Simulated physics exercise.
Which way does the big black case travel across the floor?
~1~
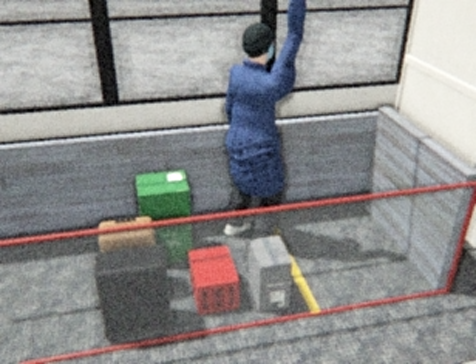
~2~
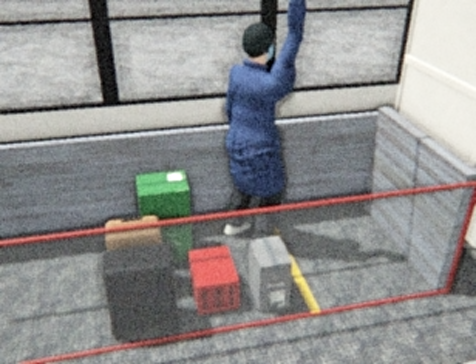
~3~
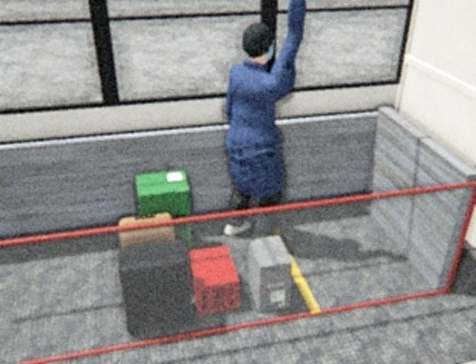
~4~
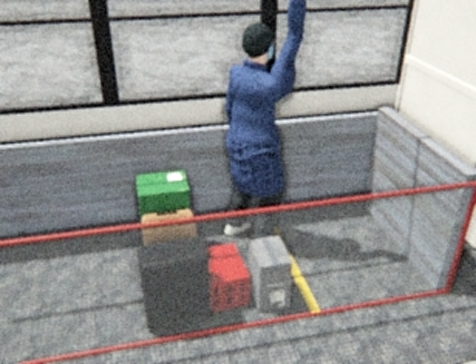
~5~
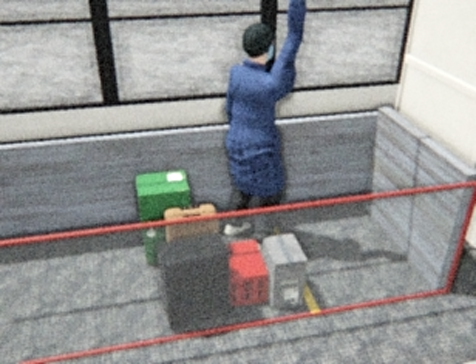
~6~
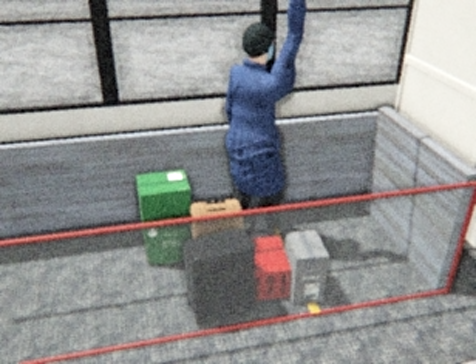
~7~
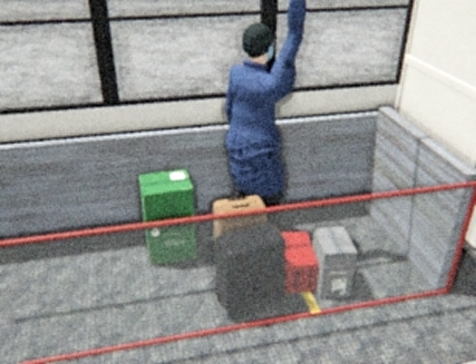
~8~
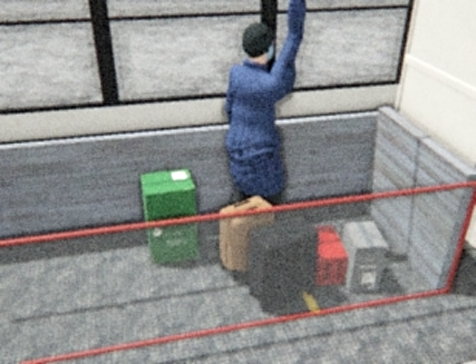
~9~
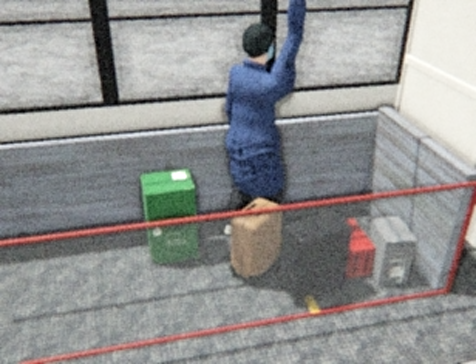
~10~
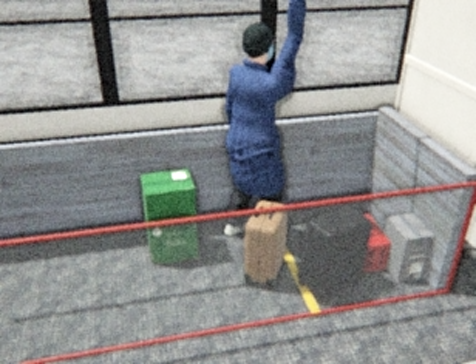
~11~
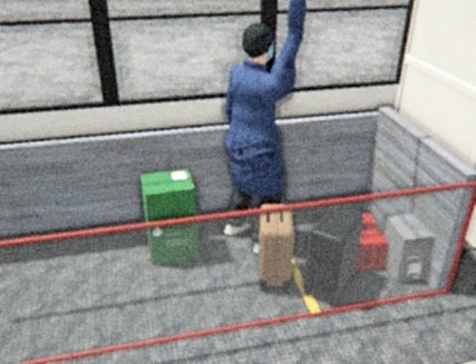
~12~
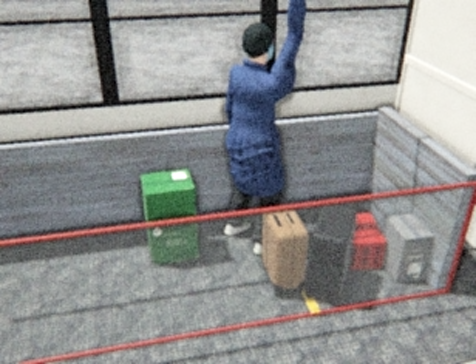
The big black case rolls to the right, towards the wall on the right side of the bay.
